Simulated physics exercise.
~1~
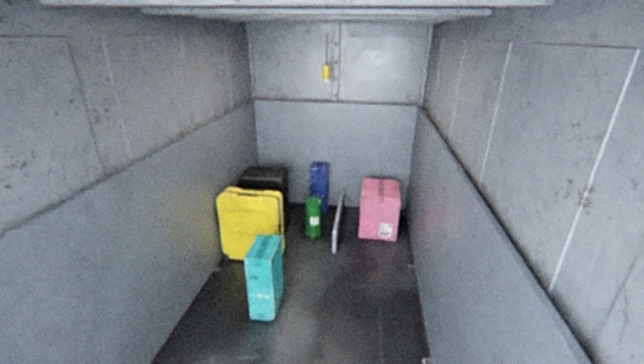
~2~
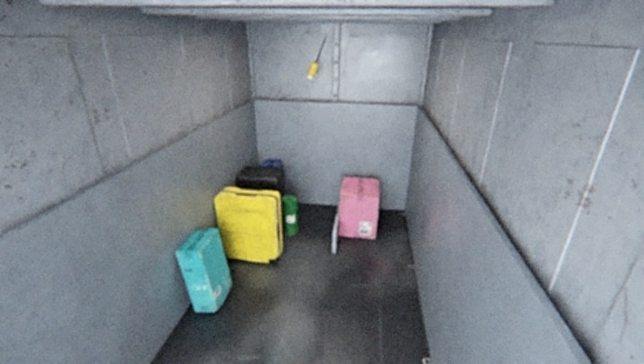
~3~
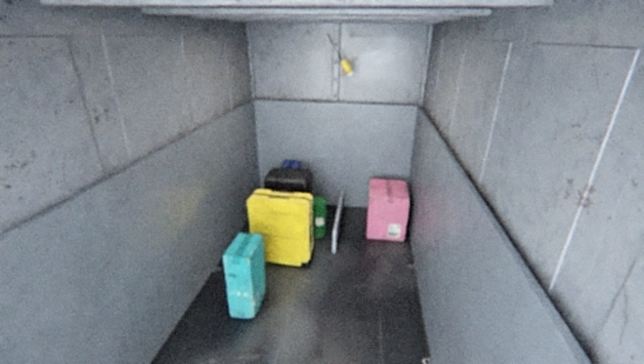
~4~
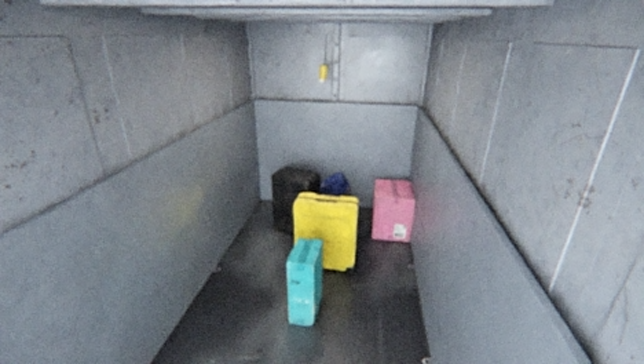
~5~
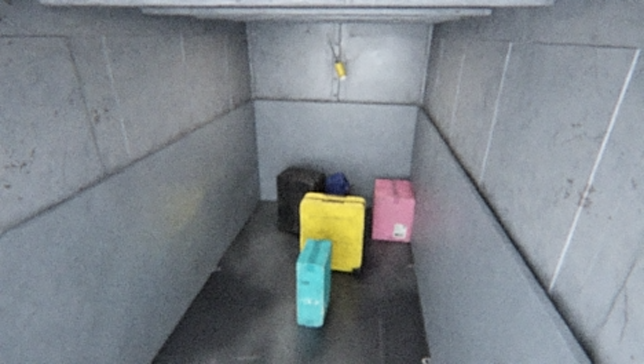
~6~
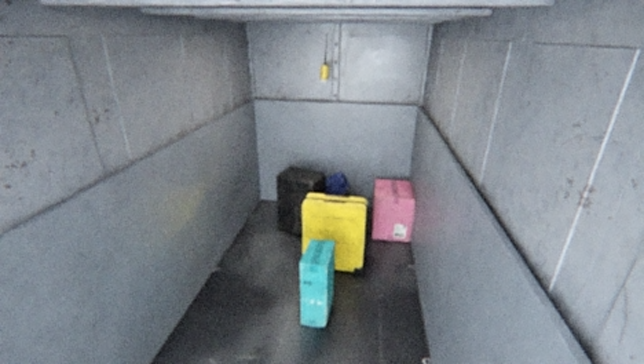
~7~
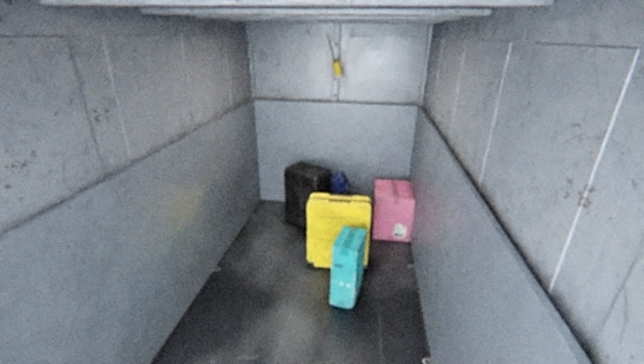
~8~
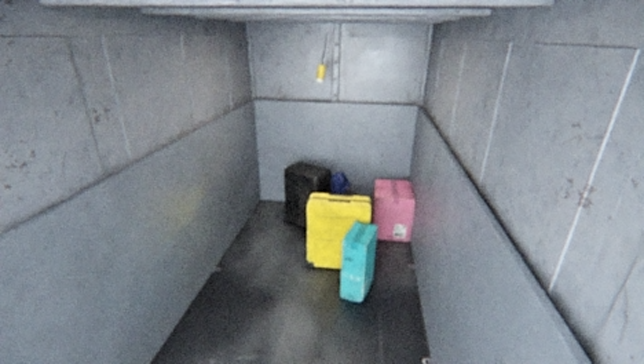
In the gray load bay of a van, several upright cases and boxes slide left, then back to the right, as the blue box ends up leaning behind the yellow case; the turquoise box drifts farther right, stopping upright in front of the yellow case, near the pink box.
